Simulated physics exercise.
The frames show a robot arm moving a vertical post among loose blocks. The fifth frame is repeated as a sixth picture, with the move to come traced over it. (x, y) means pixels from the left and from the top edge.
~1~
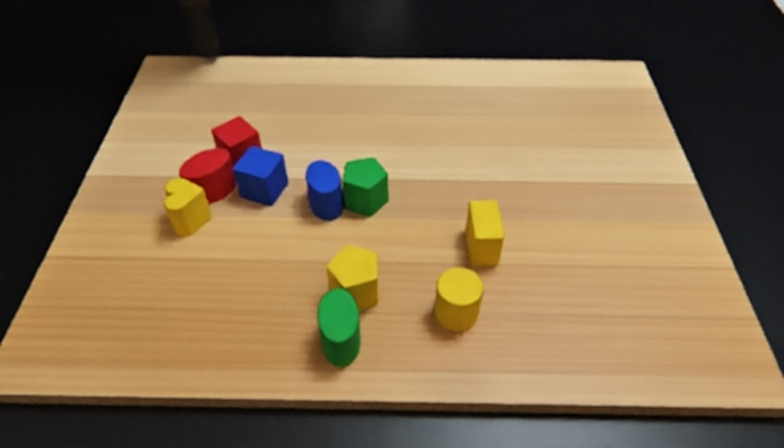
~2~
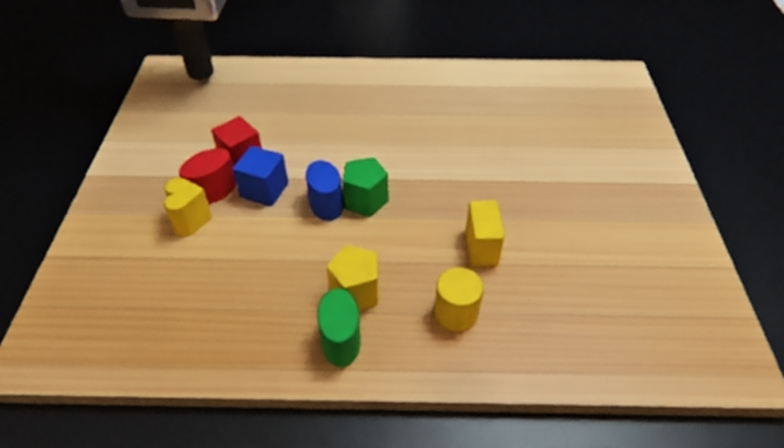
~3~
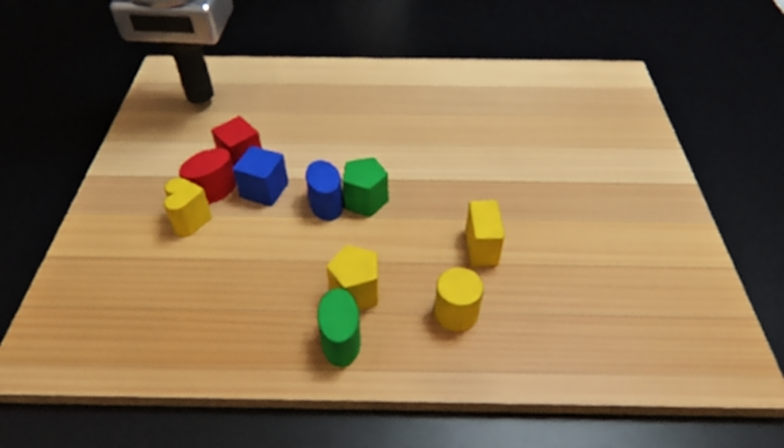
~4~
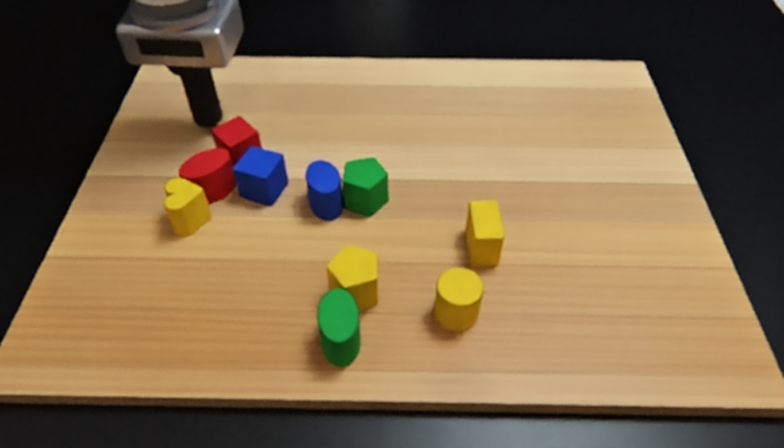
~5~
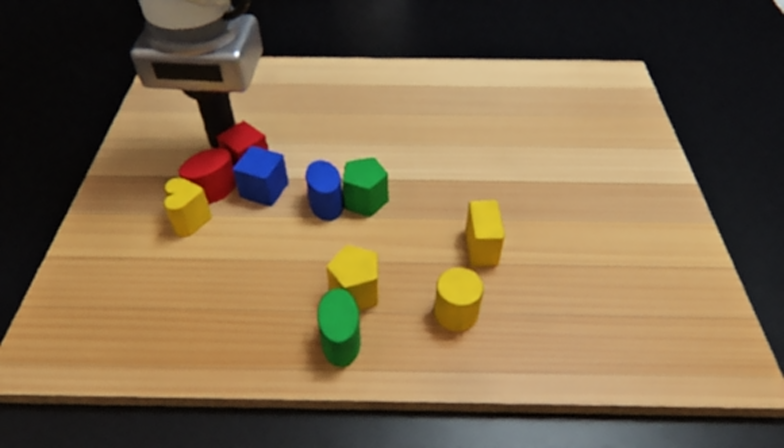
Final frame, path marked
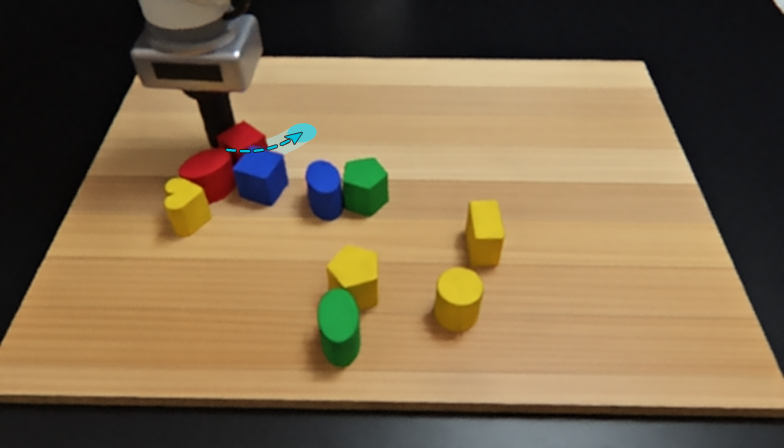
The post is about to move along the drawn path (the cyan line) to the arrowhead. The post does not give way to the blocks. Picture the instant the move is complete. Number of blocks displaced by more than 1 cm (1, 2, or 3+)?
I'd say two blocks get moved.
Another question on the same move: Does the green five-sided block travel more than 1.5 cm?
That would be a no.
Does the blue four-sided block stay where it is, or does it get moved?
It ends up somewhere else.
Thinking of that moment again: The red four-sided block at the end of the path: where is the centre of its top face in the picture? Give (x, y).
The middle of its upper face will lie at (269, 141).
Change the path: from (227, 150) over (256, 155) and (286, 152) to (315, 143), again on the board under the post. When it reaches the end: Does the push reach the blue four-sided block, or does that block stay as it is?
Shifted out of place.
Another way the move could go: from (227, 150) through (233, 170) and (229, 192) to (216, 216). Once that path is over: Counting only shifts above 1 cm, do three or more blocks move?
Final answer: Yes.
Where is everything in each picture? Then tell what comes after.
Post tip (208, 51); block tops, red oval block (204, 162); red four-sided block (235, 130); blue four-sided block (258, 161); green five-sided block (364, 171), in the first picture.
Post (201, 73); blocks unchanged, in the second picture.
Post (200, 96); blocks unchanged, in the third picture.
Post (209, 119); blocks unchanged, in the fourth picture.
Post (225, 142); red oval block (204, 162); red four-sided block (241, 135); blue four-sided block (258, 161); green five-sided block (364, 171), in the fifth picture.
Path on the board, from (227, 150) via (254, 151) and (280, 145), ending at (302, 133).
On the path given first. Halfway along, post (266, 141); red four-sided block (269, 141), turned 30° clockwise; blue four-sided block (267, 170), turned 25° clockwise.
At the end, post (301, 125); red oval block in place; red four-sided block (269, 141), turned 30° clockwise; blue four-sided block (267, 170), turned 25° clockwise; green five-sided block in place.
